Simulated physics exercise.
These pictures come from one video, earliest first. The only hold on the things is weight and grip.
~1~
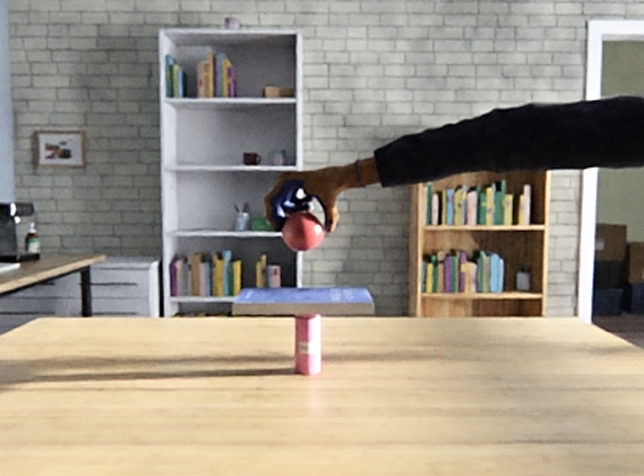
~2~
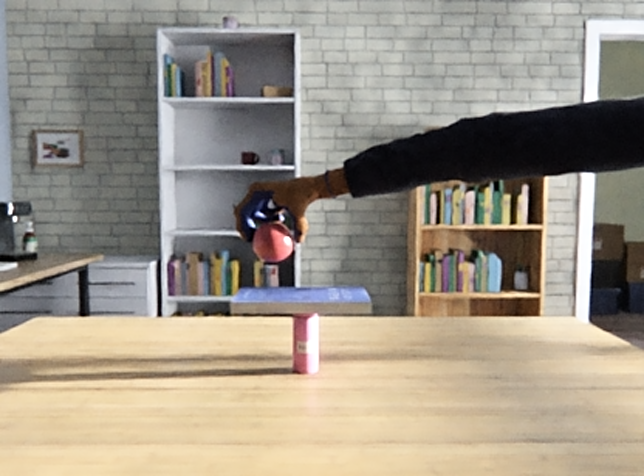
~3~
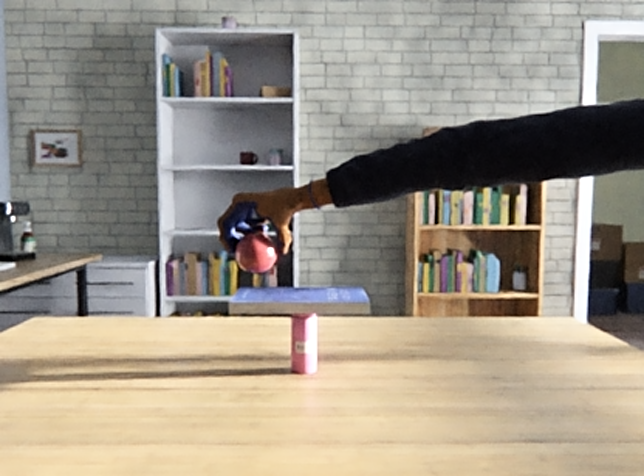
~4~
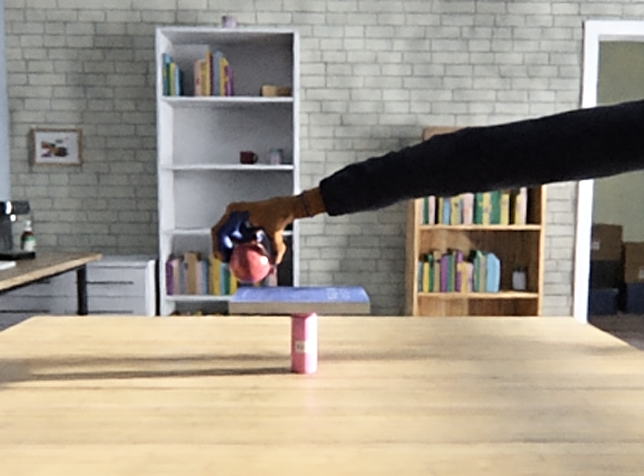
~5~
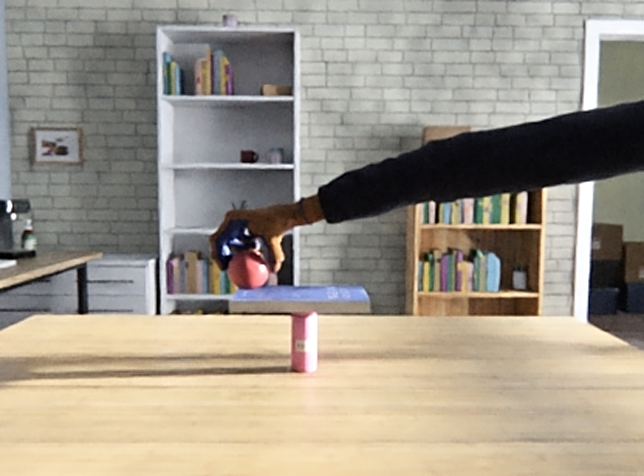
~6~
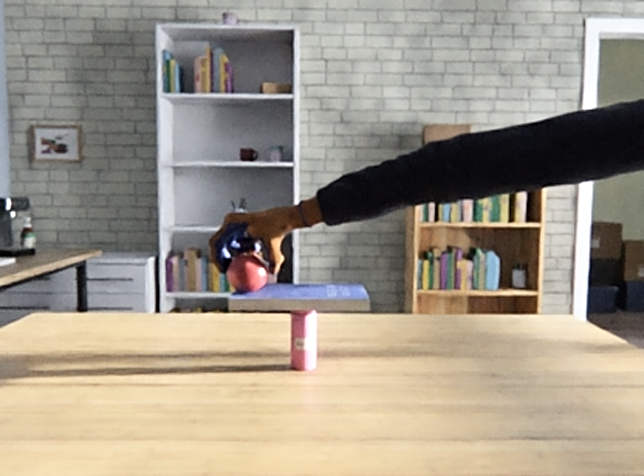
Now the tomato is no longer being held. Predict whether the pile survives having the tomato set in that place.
The stack is going to be upset.
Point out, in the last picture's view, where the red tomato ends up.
The object finishes somewhere near (234, 354).
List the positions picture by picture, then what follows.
The first frame shows coming down; red tomato (303, 231); blue book (304, 300).
The second frame shows coming down; red tomato (273, 242); blue book (302, 300).
The third frame shows coming down; red tomato (256, 253); blue book (300, 300).
The fourth frame shows coming down; red tomato (249, 262); blue book (300, 299).
The fifth frame shows coming down; red tomato (248, 270); blue book (301, 298).
The sixth frame shows in place under the hand; red tomato (247, 273); blue book (300, 296).
Then, 0.40 s on from there, red tomato now fallen; blue book turned 58° from how it was put.
Then, 0.60 s on from there, blue book on its side.
Then, 0.90 s on from there, blue book now fallen.
In the end, fallen, blue book and red tomato; pink shaker unmoved. At the end, from the last picture's camera, red tomato near (233, 354). The stack loses its balance.
